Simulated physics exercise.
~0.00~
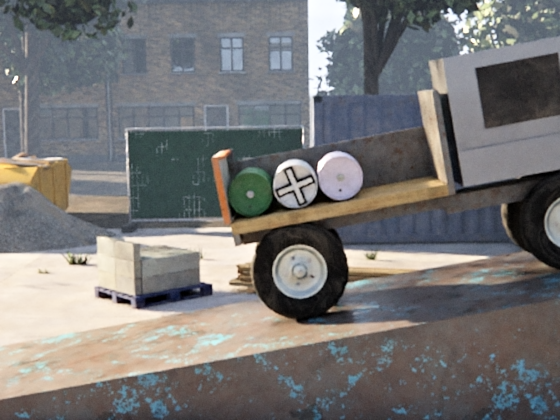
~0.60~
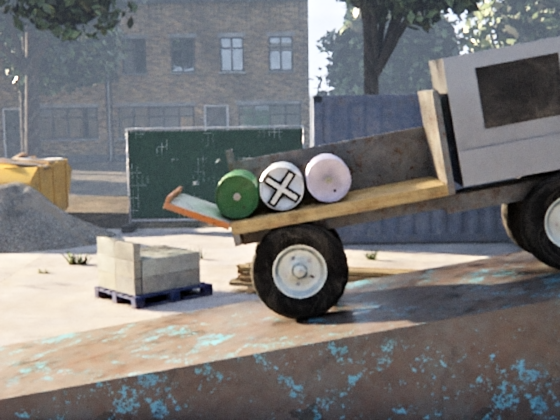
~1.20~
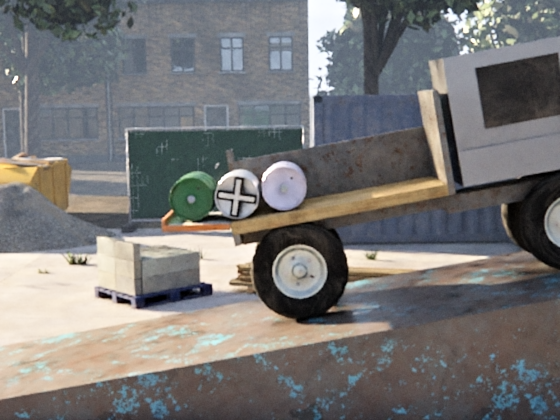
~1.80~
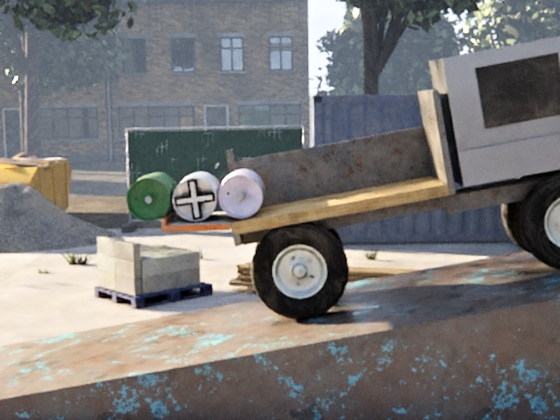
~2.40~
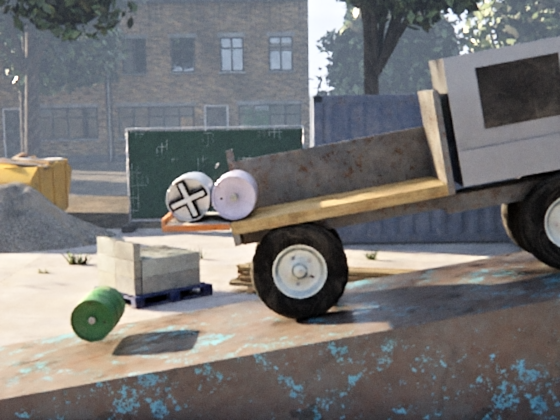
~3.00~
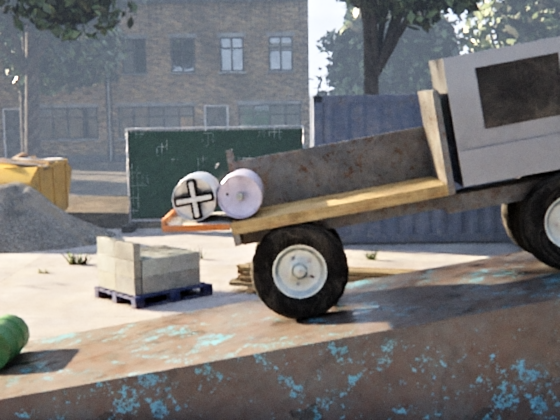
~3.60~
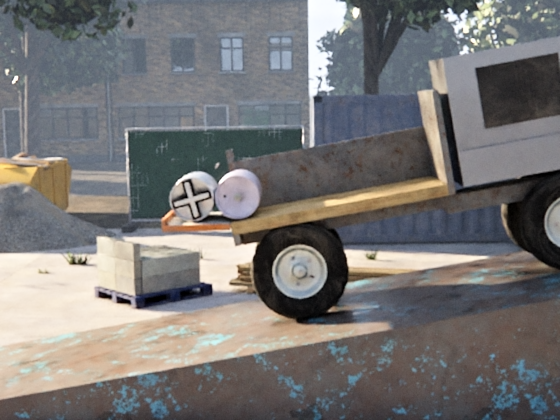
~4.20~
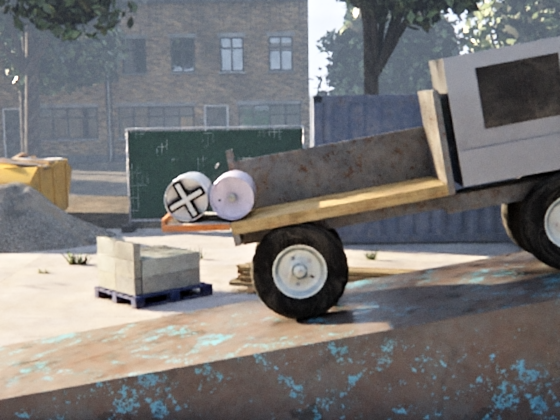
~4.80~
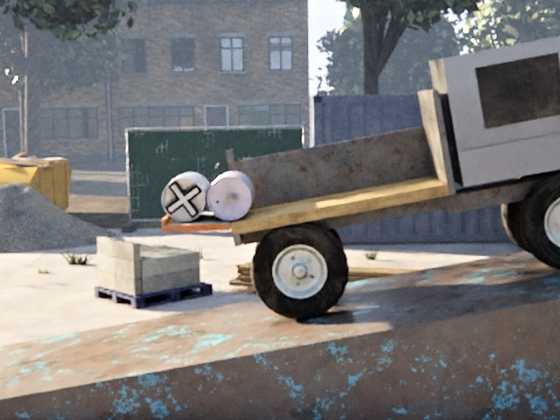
On a sloping truck bed, the tailgate drops and only the green keg rolls off leftward.
